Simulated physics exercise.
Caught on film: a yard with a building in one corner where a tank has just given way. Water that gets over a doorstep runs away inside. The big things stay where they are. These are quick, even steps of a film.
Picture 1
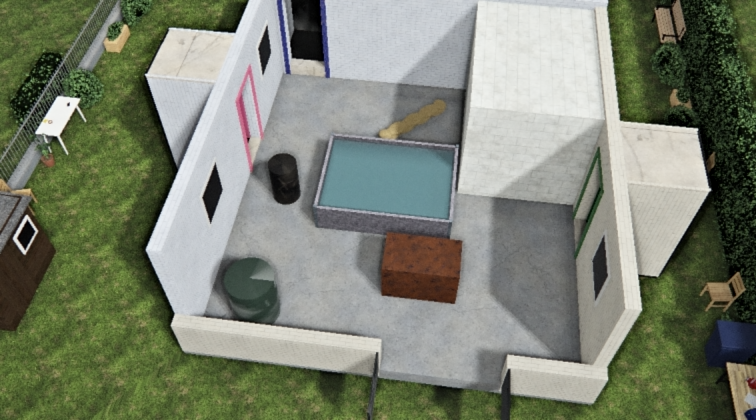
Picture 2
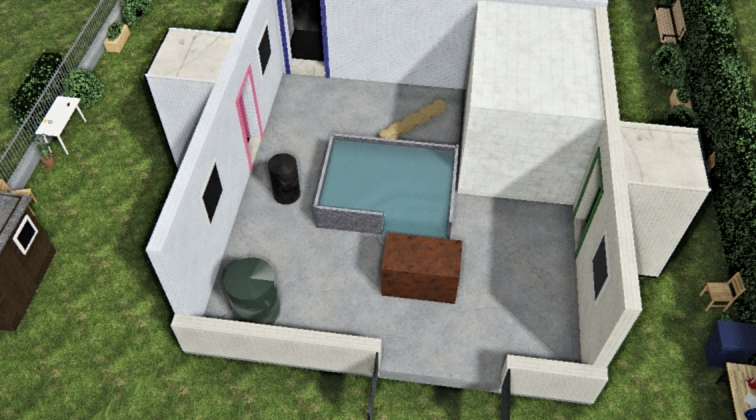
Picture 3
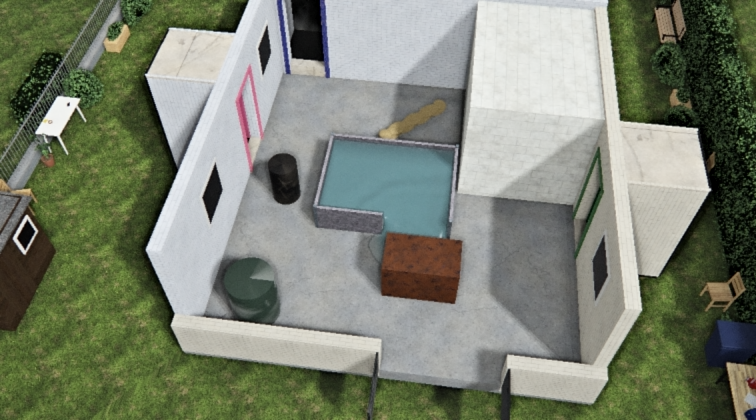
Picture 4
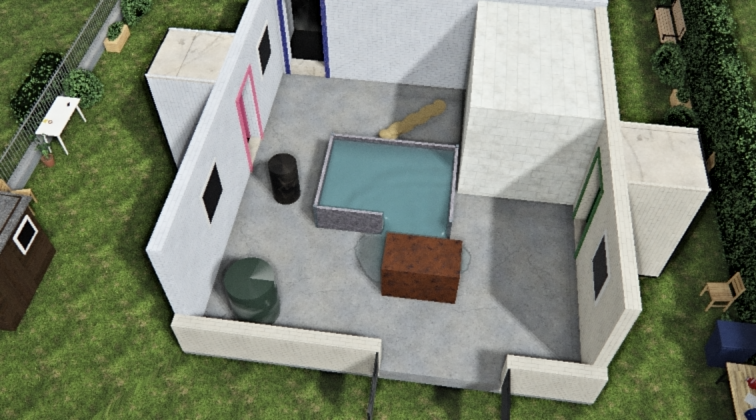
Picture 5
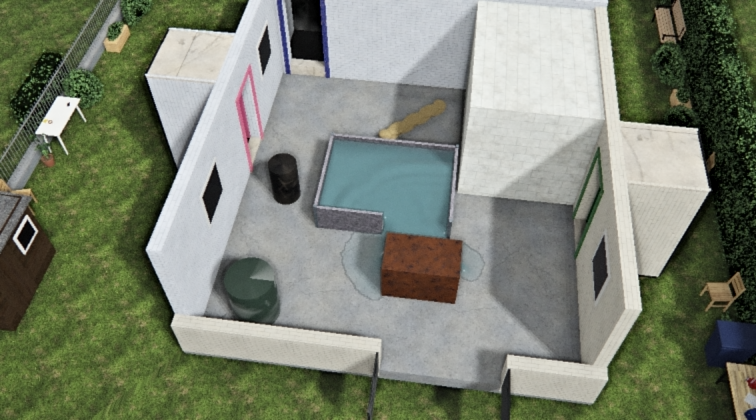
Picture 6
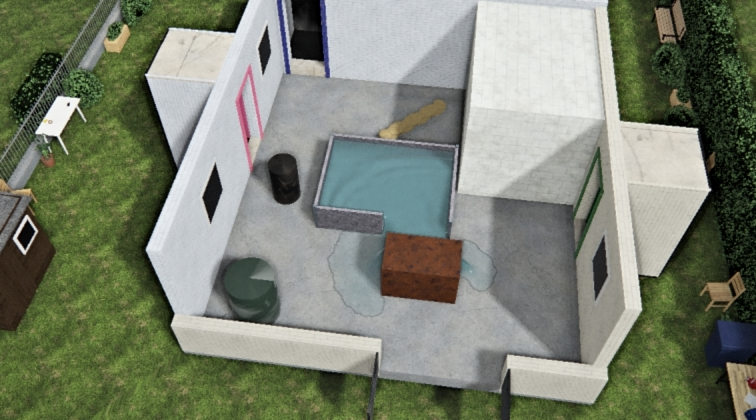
The clip opens on a roofless, pale-walled building on grass, with a still, full tank of blue-green water behind a reddish-brown block. The right part of the tank's front wall disappears, and water pours through the gap. A thin, clear sheet spreads around both sides of the block, reaching farther forward on the left.
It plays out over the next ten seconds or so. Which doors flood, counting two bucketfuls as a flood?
In the end: The blue door holds within the limit; the pink door holds within the limit; the green door floods.
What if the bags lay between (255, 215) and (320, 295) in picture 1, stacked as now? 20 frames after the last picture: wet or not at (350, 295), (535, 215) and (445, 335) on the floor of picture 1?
As listed: Covered, wet, dry.
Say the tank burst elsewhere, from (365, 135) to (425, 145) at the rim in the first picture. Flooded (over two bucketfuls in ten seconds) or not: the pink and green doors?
In short: The pink door goes over; the green door holds.
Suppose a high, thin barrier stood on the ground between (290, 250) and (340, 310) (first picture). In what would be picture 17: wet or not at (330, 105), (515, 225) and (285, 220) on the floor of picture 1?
One after the other: Clear, flooded, wet.
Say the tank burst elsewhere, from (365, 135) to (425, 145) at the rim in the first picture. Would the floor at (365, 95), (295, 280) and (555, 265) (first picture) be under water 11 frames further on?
In that order: Awash, not flooded, free of water.
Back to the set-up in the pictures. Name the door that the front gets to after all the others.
I say the blue door.
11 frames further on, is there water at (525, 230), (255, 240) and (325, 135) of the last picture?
In turn: Flooded, covered, no water.
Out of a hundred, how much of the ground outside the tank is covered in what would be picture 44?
Near 70 in a hundred.
A moment on, water covers 25 % of the floor; the blue door not reached, the pink door not reached, the green door not reached.
Next, water covers 45 % of the floor; the blue door not reached, the pink door not reached, the green door under two buckets in.
Then, water covers 50 % of the floor; the blue door not reached, the pink door wet at the sill, nothing in, the green door far over two buckets in.
Later, water covers 70 % of the floor; the blue door not reached, the pink door wet at the sill, nothing in, the green door far over two buckets in.
In the end, water covers 85 % of the floor; the blue door wet at the sill, nothing in, the pink door wet at the sill, nothing in, the green door far over two buckets in.
